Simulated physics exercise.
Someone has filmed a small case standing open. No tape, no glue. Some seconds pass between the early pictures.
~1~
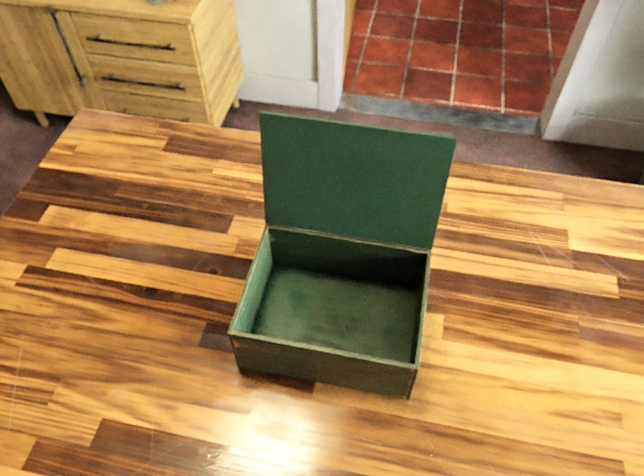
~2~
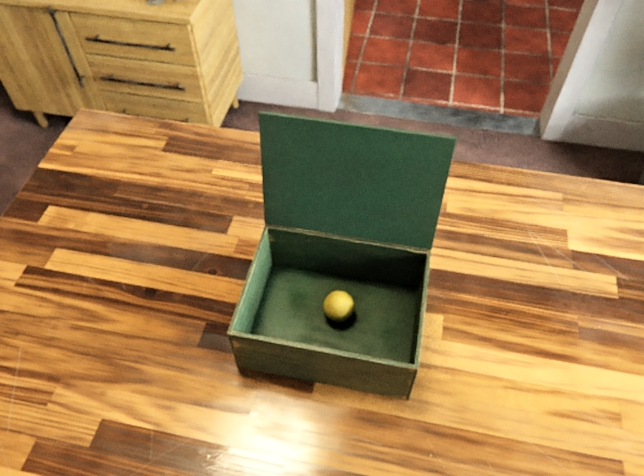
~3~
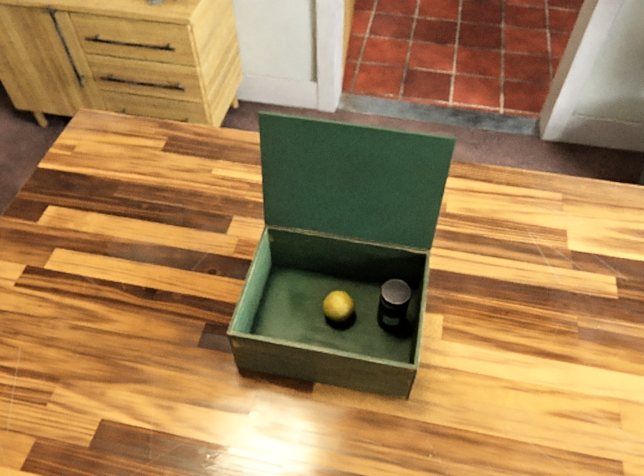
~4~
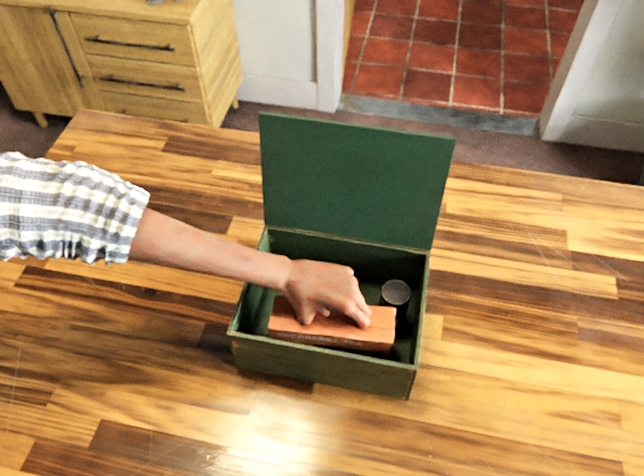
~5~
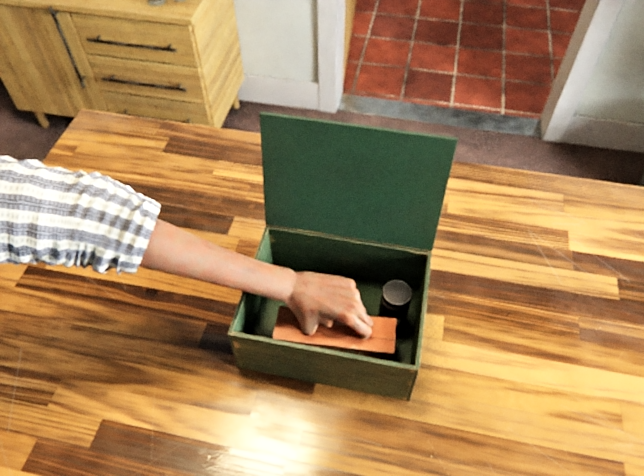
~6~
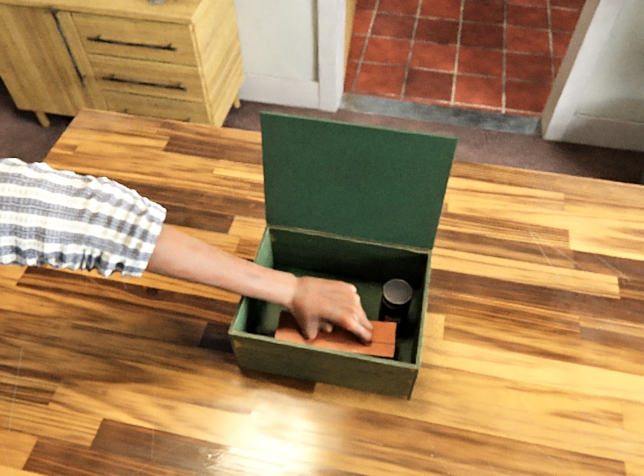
A yellow ball, then a black shaker appear in the open green box, and a hand lowers an orange carton inside.
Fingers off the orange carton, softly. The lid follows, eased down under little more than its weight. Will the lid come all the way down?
As it turns out, it sits on the rim.
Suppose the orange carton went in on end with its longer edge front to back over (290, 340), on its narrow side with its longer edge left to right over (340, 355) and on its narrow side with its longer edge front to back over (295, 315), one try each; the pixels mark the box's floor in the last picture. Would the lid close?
In the first case it will not close; in the second case it shuts flat; in the third case it shuts flat.
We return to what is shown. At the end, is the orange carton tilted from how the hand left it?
It keeps its pose.
Then, 1.30 s on from there, lid 81° above the rim.
Then, 1.70 s on from there, lid 46° above the rim.
Then, 2.00 s on from there, lid 5° above the rim.
In the end, lid shut; all 3 unmoved. At the end, from the last picture's camera, orange carton near (335, 342).
